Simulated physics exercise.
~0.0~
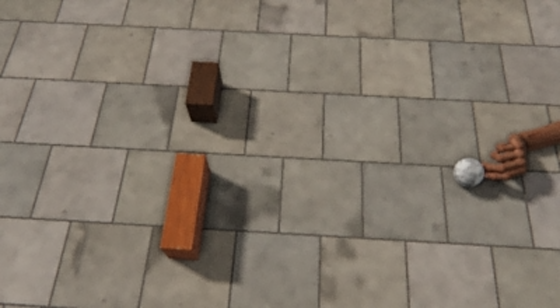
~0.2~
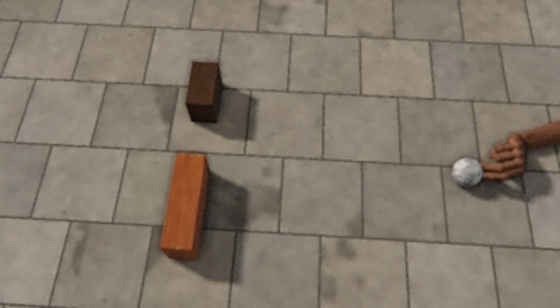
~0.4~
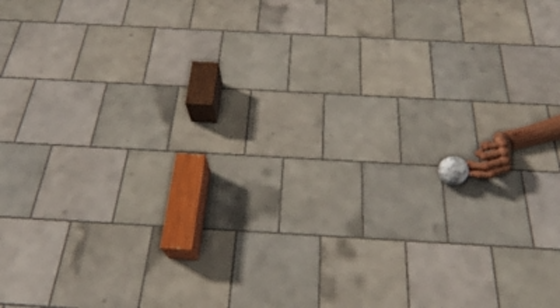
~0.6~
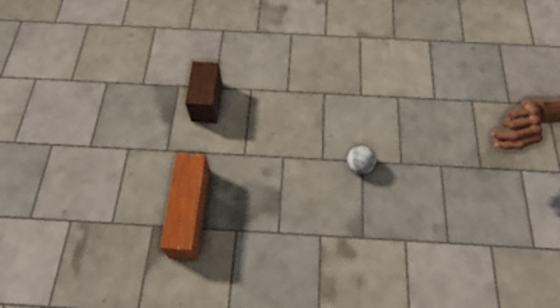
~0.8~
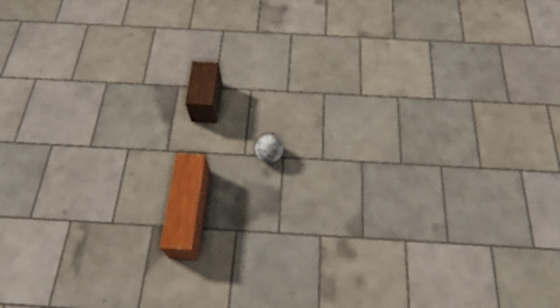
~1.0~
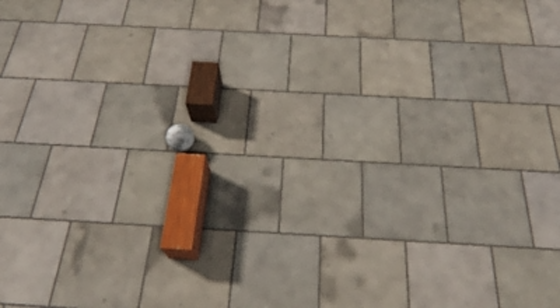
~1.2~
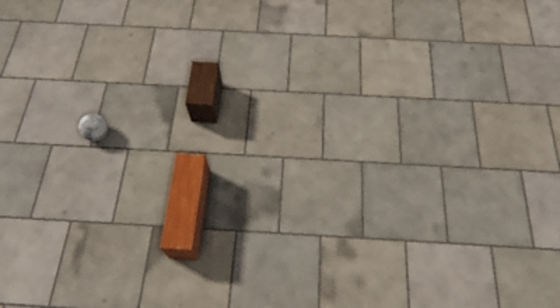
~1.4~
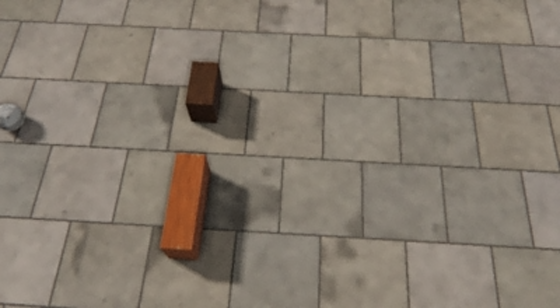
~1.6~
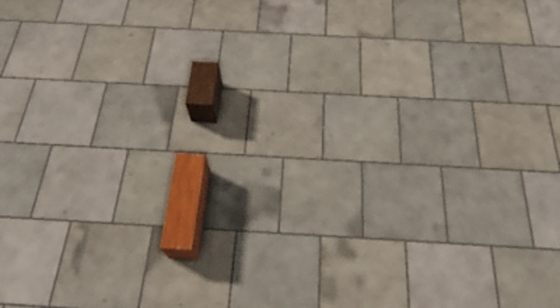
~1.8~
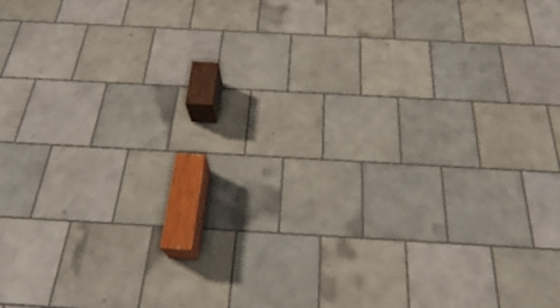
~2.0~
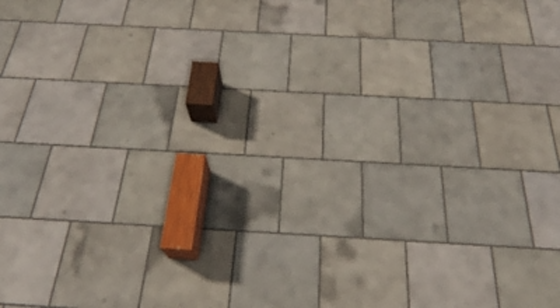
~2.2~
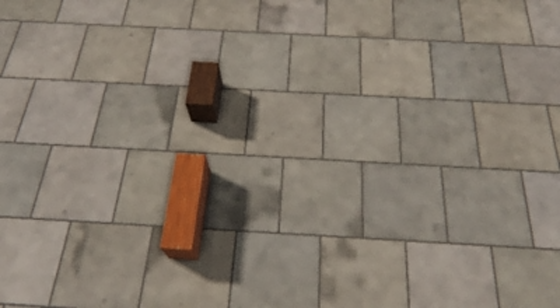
A floor of grey stone tiles is seen from above at a slant, in a steady view. On the left stand two blocks, a small dark brown one farther back and a longer orange one nearer, with a narrow gap between them. At the right, a hand holds a pale, whitish ball, nudges it left and lets it go, then draws back out of view. The ball rolls left across the tiles, drifting slightly toward the back, and passes through the gap. It carries on out past the left edge, leaving both blocks standing where they were.
